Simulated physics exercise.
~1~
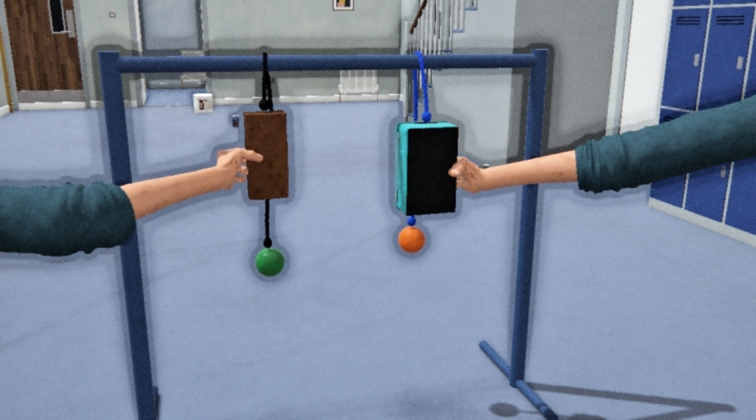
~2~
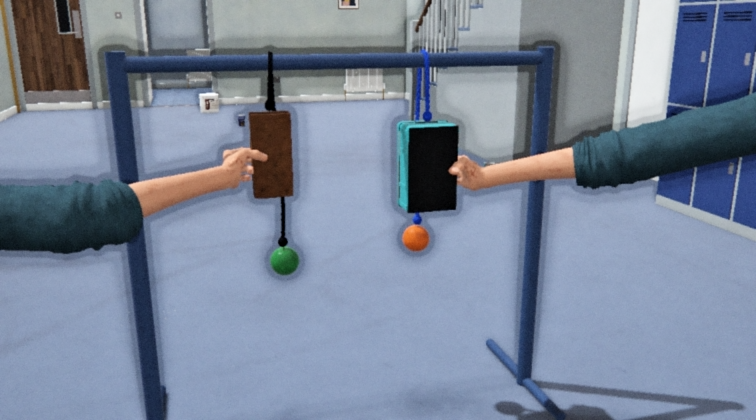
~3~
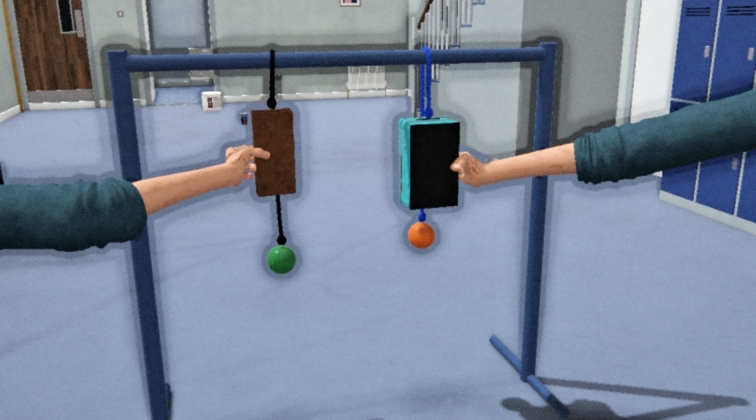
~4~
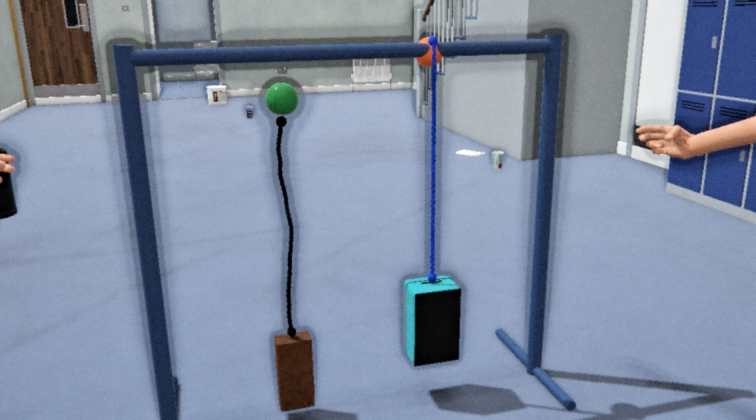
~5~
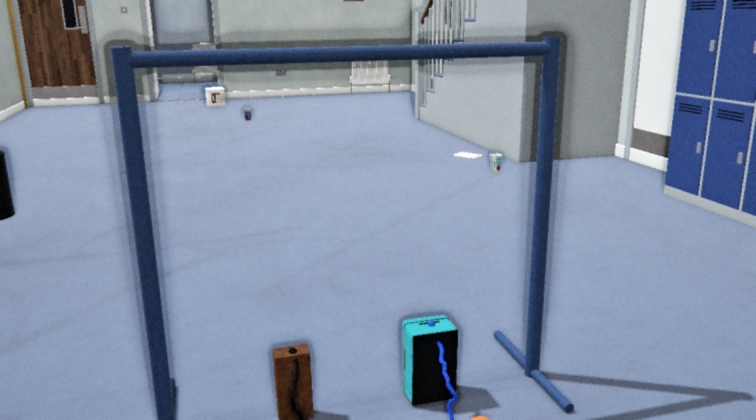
A brown brick and a turquoise case hung by ropes from a blue rail, with green and orange balls below, until two hands let go and both blocks dropped, yanking the balls upward, and ended up on the floor.
